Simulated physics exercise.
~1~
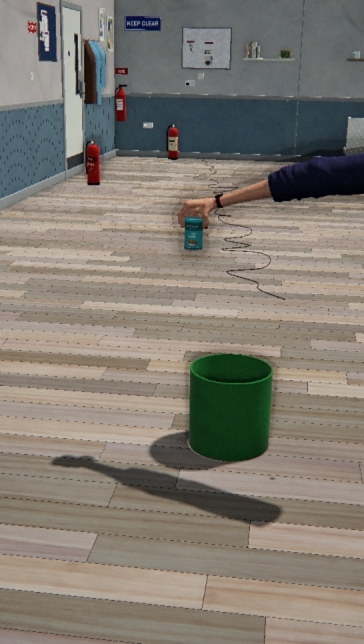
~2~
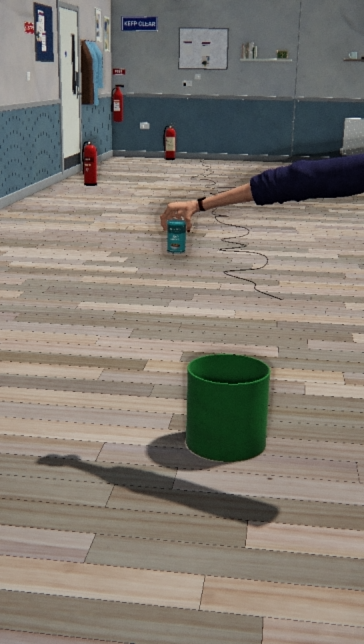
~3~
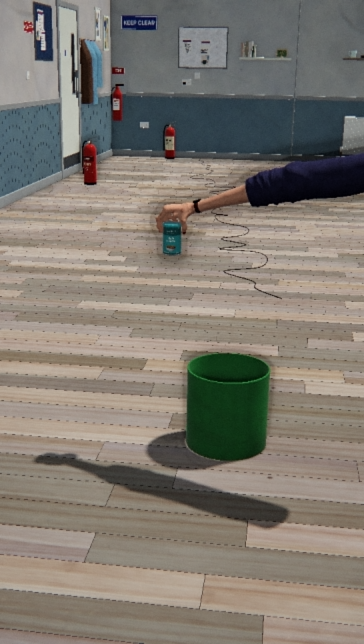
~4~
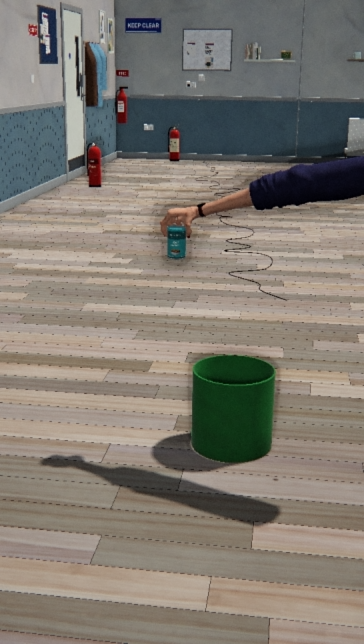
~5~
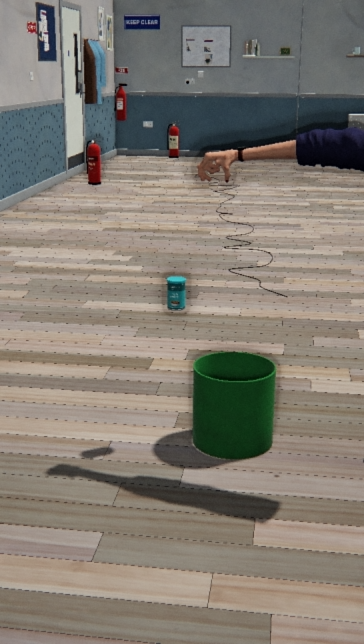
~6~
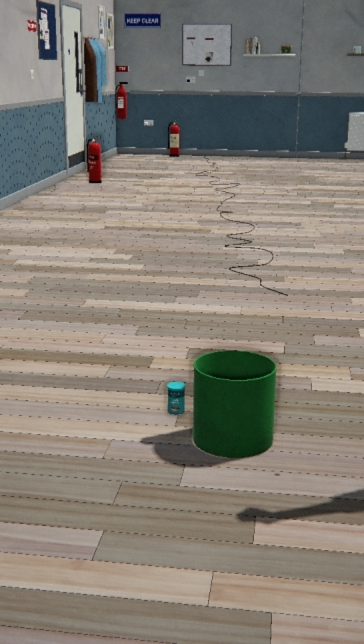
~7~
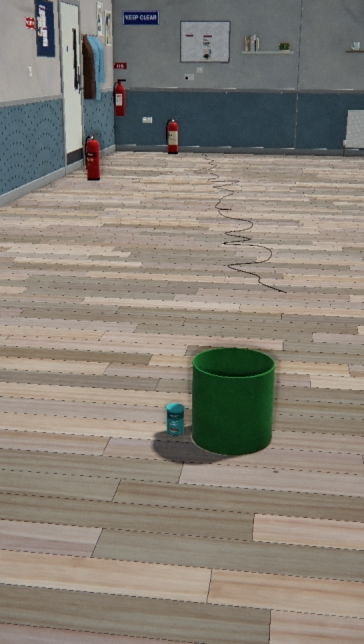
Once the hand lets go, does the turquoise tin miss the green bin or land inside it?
The turquoise tin misses the green bin. It comes down on the floor beside it, on the left.
